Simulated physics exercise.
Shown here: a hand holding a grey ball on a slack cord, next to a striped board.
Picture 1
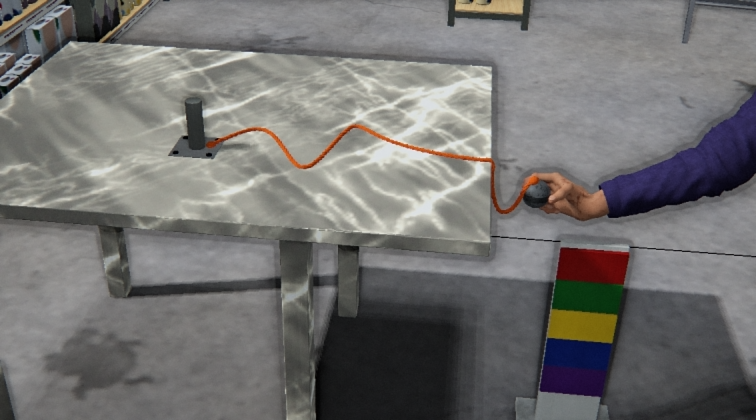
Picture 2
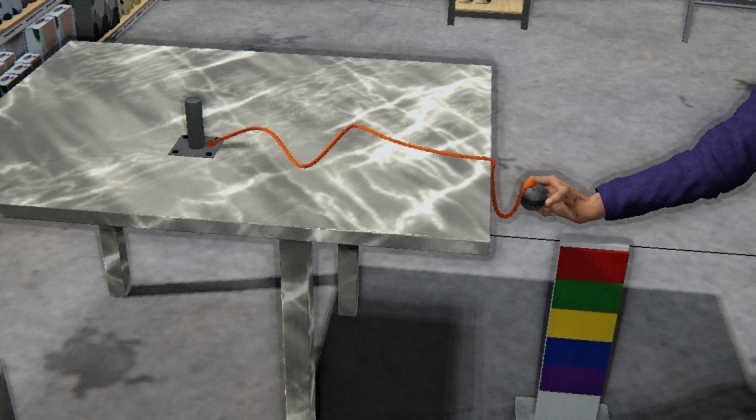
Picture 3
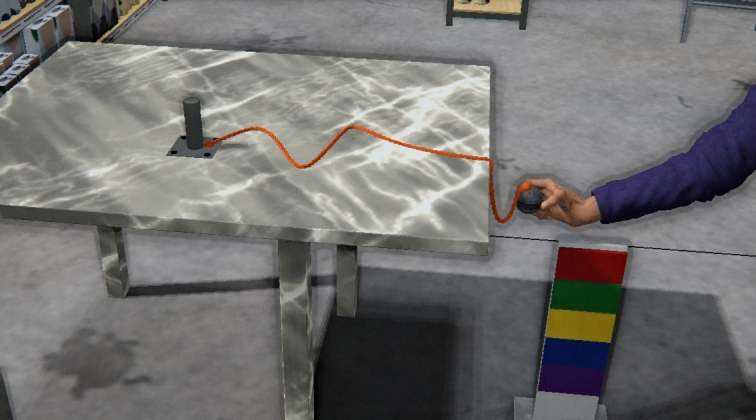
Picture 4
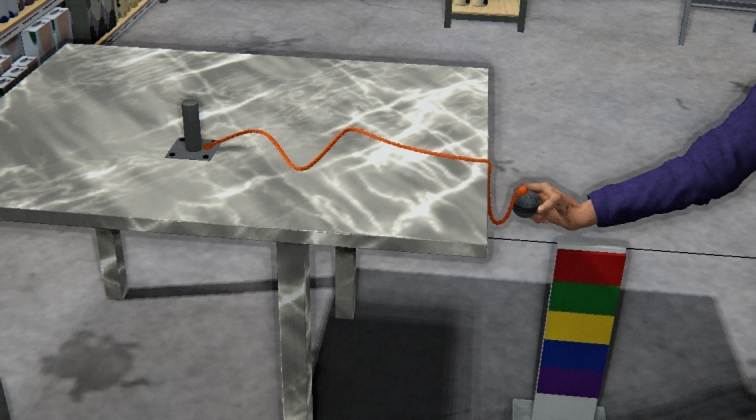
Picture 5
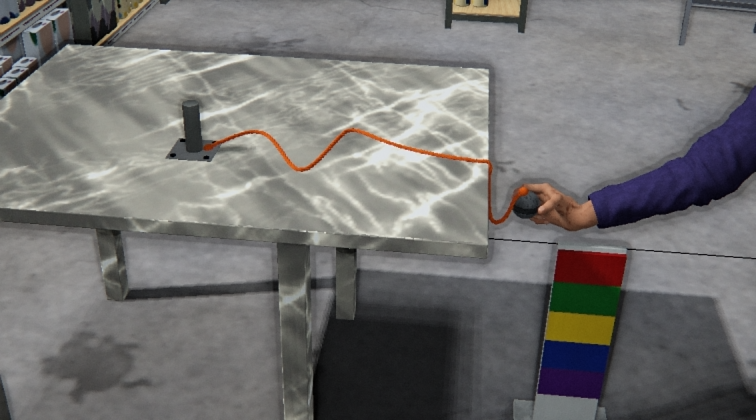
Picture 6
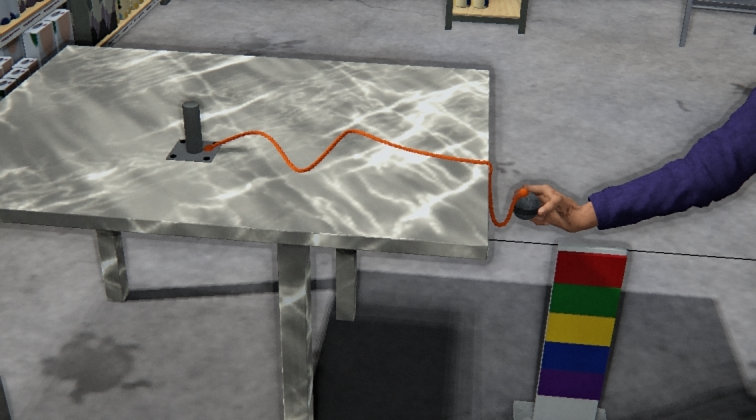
In a workshop, a hand in a purple sleeve held a grey ball on a slack orange cord tied to a post on a table, shifting it very slightly left and down before keeping still.
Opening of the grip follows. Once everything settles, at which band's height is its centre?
Its centre settles level with the purple band.
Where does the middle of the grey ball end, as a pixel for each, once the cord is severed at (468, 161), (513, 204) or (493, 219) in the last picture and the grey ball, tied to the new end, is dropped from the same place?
About (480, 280), (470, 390) and (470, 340).
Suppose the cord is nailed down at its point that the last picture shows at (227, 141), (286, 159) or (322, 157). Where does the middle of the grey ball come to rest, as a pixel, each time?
Result per try (px, approx.): (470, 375); (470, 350); (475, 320).
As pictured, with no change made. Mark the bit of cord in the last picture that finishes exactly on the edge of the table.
In the last picture it is at roughly (363, 134).
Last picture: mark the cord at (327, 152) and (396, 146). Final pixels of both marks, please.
First: (421, 161). Second: (486, 209).
Soon after, ball near (506, 343); level with blue.
After that, ball near (452, 387); level with purple.
And then, ball near (474, 389); level with purple.
In the end, ball near (467, 389); level with purple. Its middle rests at the purple band.
